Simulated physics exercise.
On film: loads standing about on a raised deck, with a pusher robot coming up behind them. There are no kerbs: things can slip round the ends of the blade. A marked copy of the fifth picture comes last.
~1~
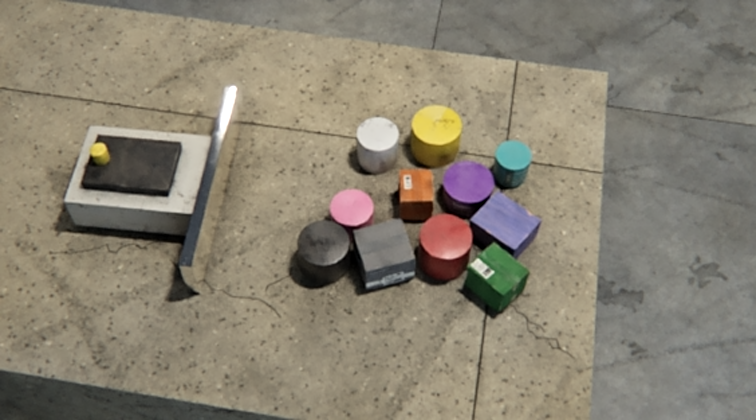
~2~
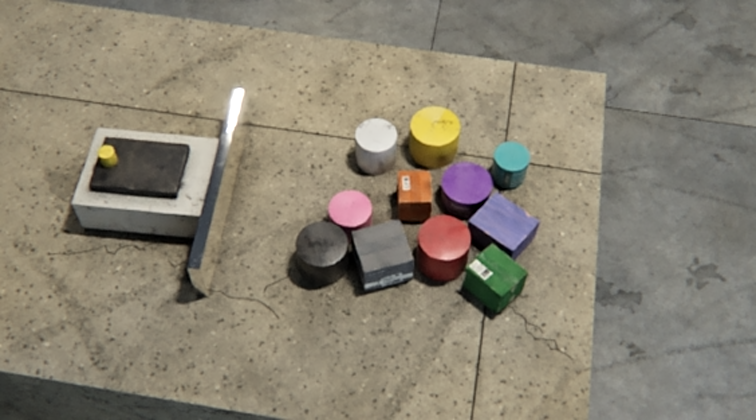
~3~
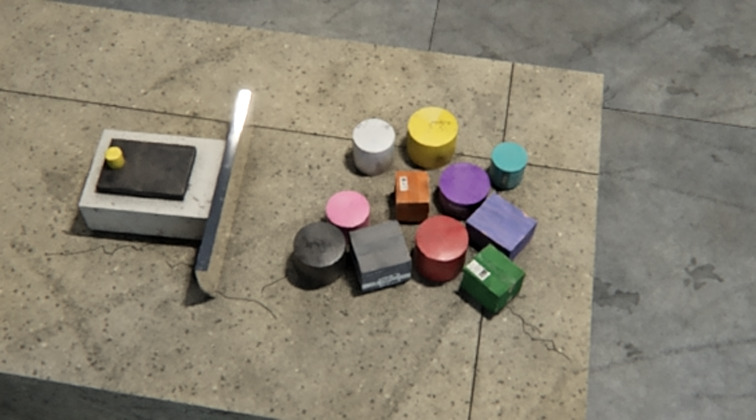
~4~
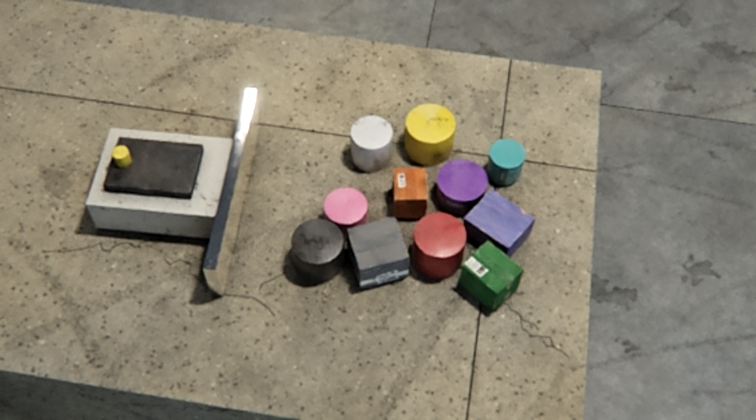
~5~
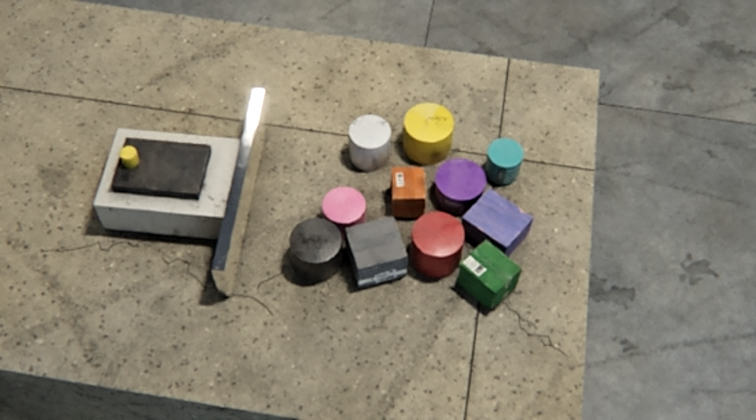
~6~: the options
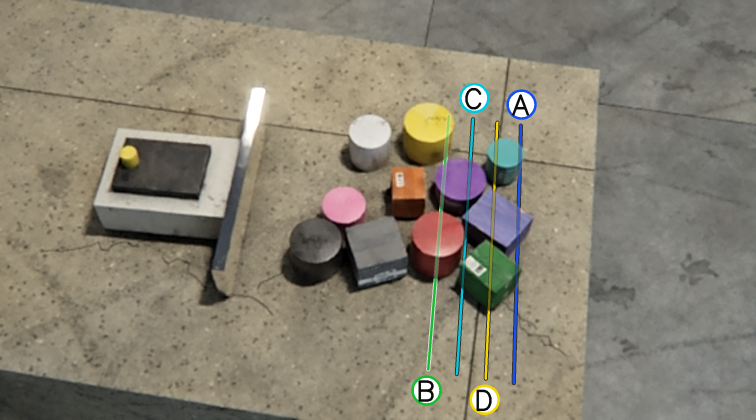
In this clip, a pale, box-shaped robot with a long upright blade at its front creeps a short way right across a stone-like deck toward a cluster of colourful canisters and boxes, which stay in place, untouched.
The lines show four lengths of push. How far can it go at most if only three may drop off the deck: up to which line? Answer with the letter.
A is the last line within the limit.
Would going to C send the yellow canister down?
By then, no.
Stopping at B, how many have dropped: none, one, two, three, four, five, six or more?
The count is none.
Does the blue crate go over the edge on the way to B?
By then, no.
On the marked copy, A at (518, 244); B at (439, 232); C at (466, 236); D at (492, 240).
Following A. Soon after the start, robot (268, 182); blue crate (505, 220); green box (494, 277).
Later, robot (368, 196); blue crate (566, 188); red canister (539, 215).
In the end, robot (445, 208); blue crate over the edge; red canister over the edge; two fallen.
As for the rest, B is within the limit but short; C is within the limit but short; D is within the limit but short.
